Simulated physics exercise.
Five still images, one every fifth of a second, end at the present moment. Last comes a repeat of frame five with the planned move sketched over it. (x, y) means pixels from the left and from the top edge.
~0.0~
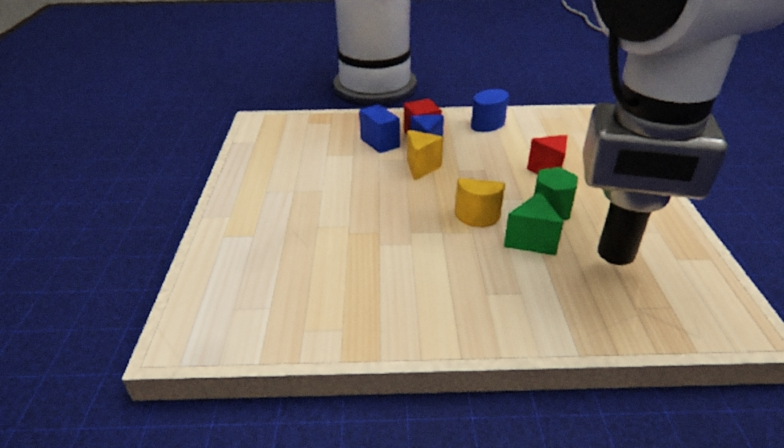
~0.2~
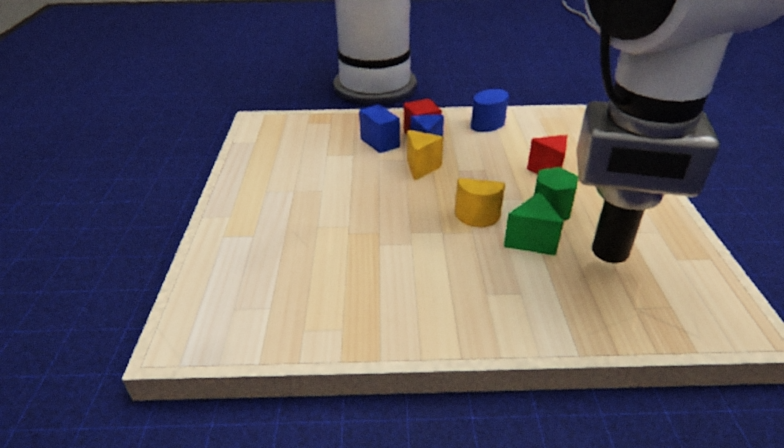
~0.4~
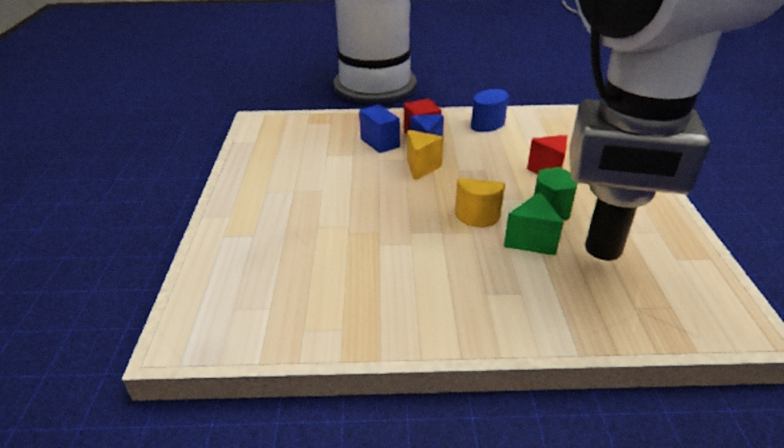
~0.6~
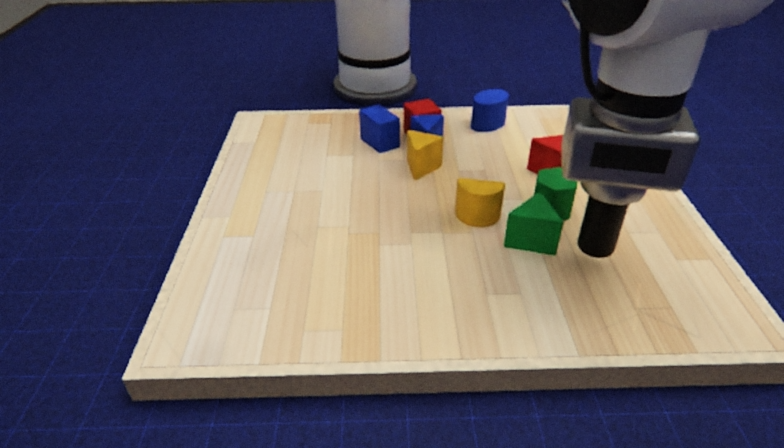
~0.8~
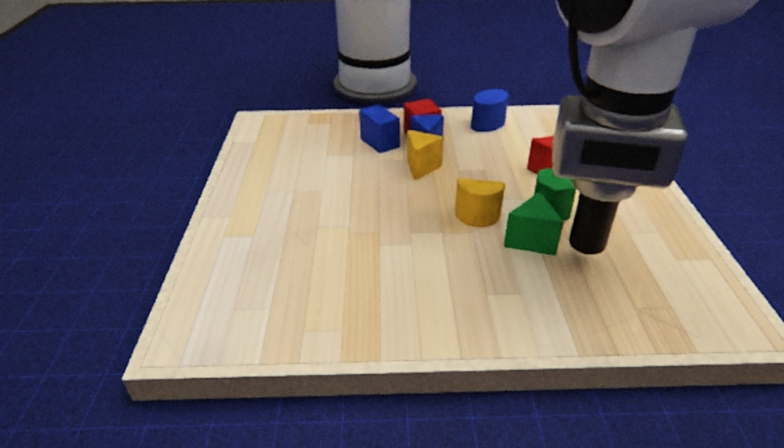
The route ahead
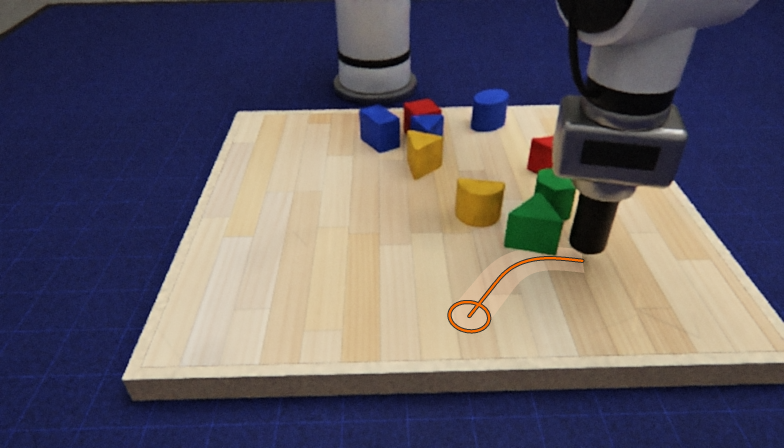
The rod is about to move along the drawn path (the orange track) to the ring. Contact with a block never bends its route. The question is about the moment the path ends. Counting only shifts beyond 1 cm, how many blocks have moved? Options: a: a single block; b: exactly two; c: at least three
a.
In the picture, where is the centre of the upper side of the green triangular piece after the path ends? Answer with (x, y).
Most likely (512, 206).
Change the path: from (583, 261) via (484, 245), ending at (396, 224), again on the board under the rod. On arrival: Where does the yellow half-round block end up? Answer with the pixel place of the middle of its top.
I'd place it at (467, 168), taking the centre of its top.
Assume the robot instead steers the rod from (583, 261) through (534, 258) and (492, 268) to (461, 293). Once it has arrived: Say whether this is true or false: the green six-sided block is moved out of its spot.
My answer: False.
Path on the board, from (583, 261) by way of (531, 260) and (496, 283) to (469, 316).
On the path given first. One third of the way, rod at (532, 245); green triangular piece at (515, 204), turned 55° clockwise.
Two thirds of the way, rod at (497, 268); green triangular piece at (512, 206), turned 65° clockwise.
At the end, rod at (471, 300); green triangular piece at (512, 206), turned 65° clockwise; green six-sided block in place.
